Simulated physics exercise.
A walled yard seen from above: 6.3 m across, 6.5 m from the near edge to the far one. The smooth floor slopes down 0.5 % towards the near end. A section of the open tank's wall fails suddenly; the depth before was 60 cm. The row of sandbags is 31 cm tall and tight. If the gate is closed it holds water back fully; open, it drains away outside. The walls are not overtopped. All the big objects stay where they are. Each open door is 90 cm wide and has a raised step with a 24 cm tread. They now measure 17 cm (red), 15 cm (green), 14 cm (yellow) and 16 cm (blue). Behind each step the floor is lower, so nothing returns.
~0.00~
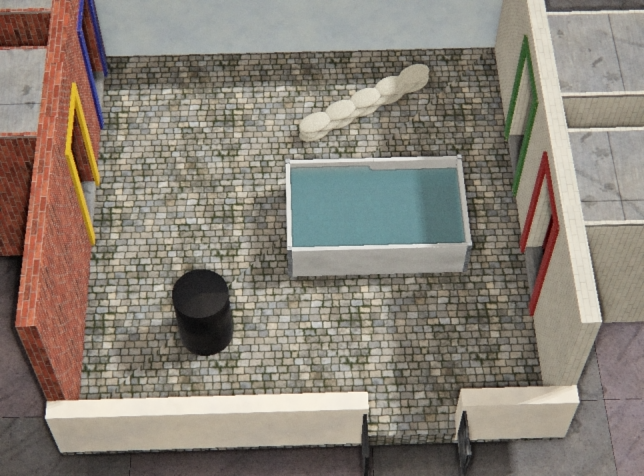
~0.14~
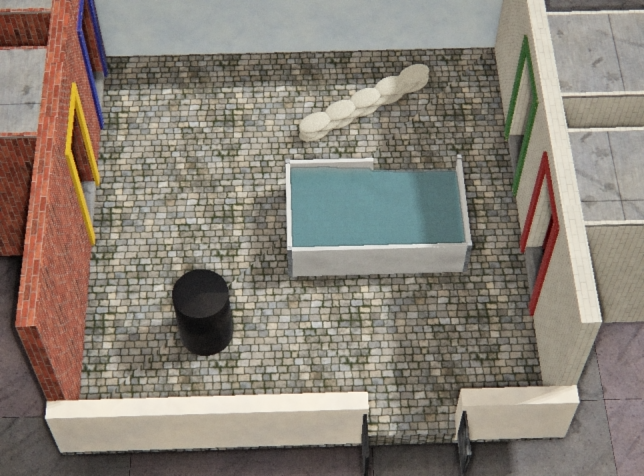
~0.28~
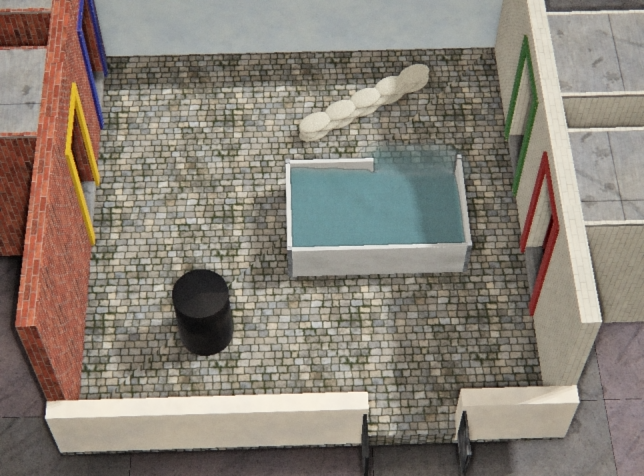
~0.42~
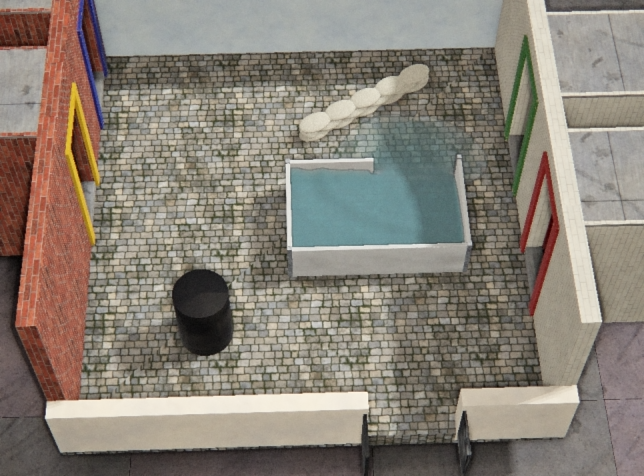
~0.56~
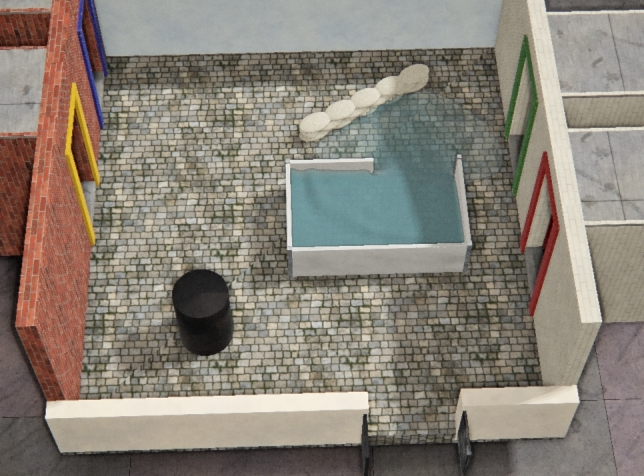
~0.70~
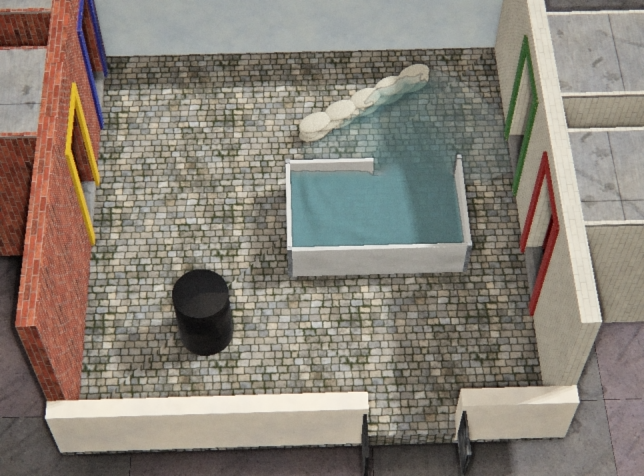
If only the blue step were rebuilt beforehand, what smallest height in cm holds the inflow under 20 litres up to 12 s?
Some 9 cm above the ground.
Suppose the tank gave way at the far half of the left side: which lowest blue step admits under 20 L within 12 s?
Some 11.0 cm.
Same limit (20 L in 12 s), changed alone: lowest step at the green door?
Roughly 12.0 cm at green.
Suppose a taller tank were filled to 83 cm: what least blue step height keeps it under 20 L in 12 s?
Some 16 cm.
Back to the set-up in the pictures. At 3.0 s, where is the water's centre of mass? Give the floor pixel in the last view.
At about (398, 153).
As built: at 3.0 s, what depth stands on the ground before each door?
Depths in cm: Red 0, green 12, yellow 0, blue 0.
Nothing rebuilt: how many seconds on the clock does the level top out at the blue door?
Around 4.5 s.
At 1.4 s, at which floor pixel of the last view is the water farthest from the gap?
Around (484, 48).
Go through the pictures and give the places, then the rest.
Still water, 60 cm deep, in the open tank at (376, 205); the blue door at (93, 57) is dry, in the first picture.
The front is at a hidden place, 0.3 m from the gap on the far side; 0.3 m2 of floor is wet, 60 cm left at the back, in the second picture.
Water pours out on the far side and has run 0.8 m, to (381, 145); about 10 cm deep outside, 60 cm at the back, in the third picture.
The front is at (379, 120), 1.3 m from the gap on the far side; 2.2 m2 of floor is wet, 58 cm left at the back, in the fourth picture.
The front is at (411, 95), 1.8 m from the gap on the far side; 3.3 m2 of floor is wet, 51 cm left at the back, in the fifth picture.
The front is at (432, 74), 2.2 m from the gap on the far side; 4.0 m2 of floor is wet, 51 cm left at the back; the blue door at (93, 57), 5.1 m from the gap, is still 3.4 m from the nearest water, in the sixth picture.
After 1.4 s water covers 15 % of the floor, deepest (52 cm) near (484, 48); it has not reached the blue door.
After 3.0 s water covers 30 % of the floor, deepest (32 cm) near (474, 56); it has not reached the blue door.
After 12.0 s water covers 95 % of the floor, deepest (10 cm) near (146, 425); 5 cm at the blue door, 0 litres in over its 16 cm step.
At the blue door as built, the water arrived by 4.0 s and peaked near 16 cm at 4.4 s.
Run again over the same 12 s with other heights there, 28 litres in over 8 cm, 9 litres over 11 cm. The limit of 20 litres is kept from about 9 cm up.
